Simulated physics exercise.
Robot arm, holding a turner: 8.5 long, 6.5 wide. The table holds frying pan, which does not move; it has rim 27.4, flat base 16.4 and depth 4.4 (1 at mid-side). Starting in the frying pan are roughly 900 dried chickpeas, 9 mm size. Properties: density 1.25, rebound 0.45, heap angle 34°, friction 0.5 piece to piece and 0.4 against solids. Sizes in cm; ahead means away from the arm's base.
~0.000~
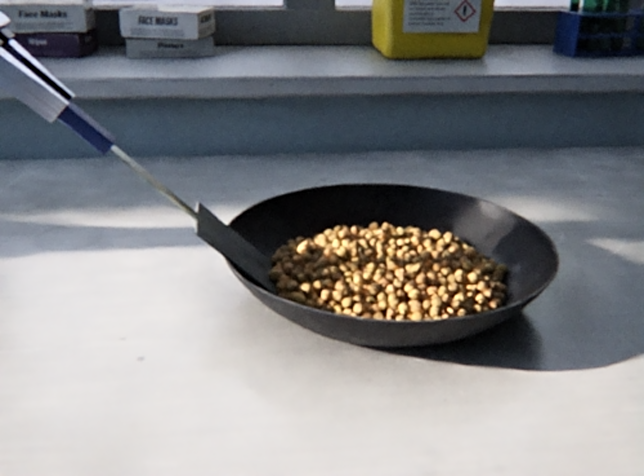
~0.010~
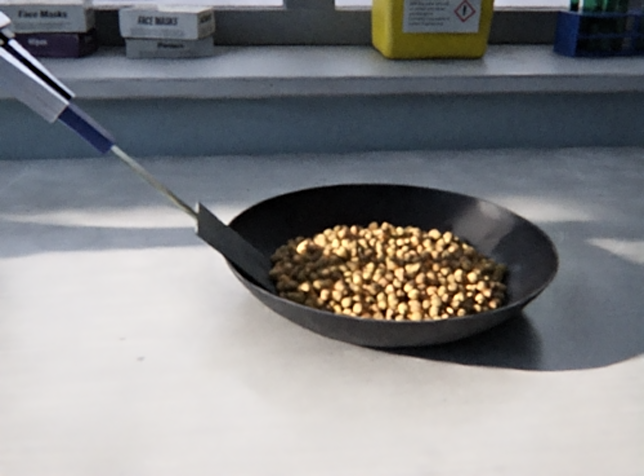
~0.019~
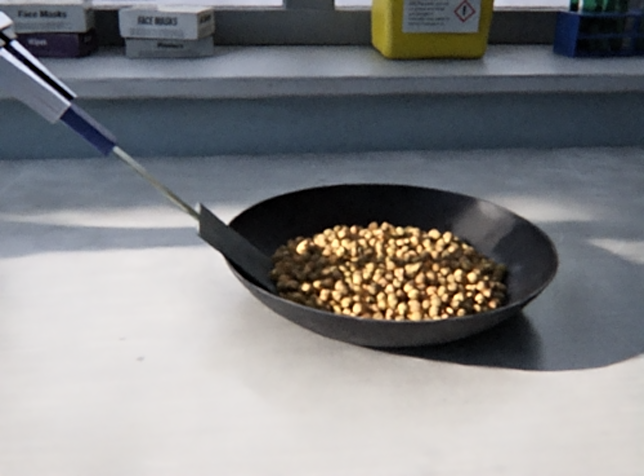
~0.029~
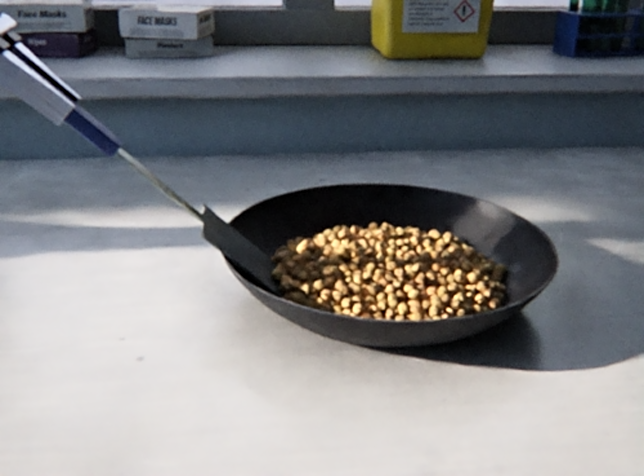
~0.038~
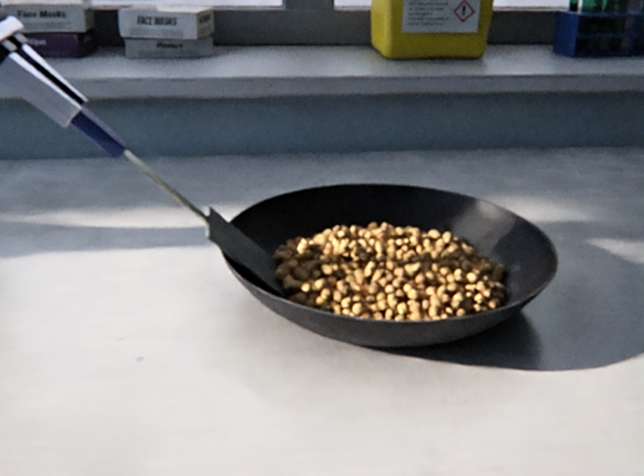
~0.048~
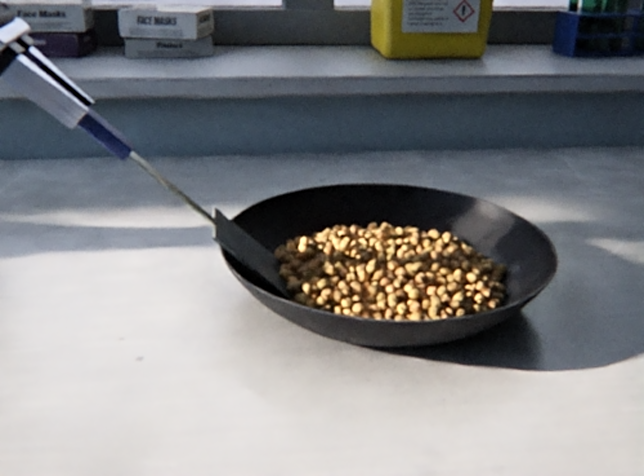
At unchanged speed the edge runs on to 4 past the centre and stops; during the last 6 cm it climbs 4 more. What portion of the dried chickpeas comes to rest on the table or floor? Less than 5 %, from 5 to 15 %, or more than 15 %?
Less than 5 %.
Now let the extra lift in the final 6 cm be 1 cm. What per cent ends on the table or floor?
0 %.
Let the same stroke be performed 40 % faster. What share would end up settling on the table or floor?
Estimate: Near 0 %.
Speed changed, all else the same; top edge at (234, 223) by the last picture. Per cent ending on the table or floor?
Some 10 percent.
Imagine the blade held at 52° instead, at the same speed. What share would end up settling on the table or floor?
Then roughly 0 percent.
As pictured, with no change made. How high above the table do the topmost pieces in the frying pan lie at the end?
About 4.0 centimetres.
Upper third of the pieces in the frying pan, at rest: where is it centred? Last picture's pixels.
Somewhere around (443, 263) in the last picture.
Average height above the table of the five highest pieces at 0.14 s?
They are some 4 cm up.
After 0.14 s, sloping 44°, highest piece 4 above the table; 900 in the frying pan.
After 0.22 s, sloping 44°, highest piece 5 above the table; 900 in the frying pan.
After 0.47 s, sloping 44°, highest piece 4 above the table; 900 in the frying pan.
After 1.52 s, sloping 44°, highest piece 4 above the table; 900 in the frying pan.
In the end, 900 in the frying pan. That is 0 % on the table or floor.
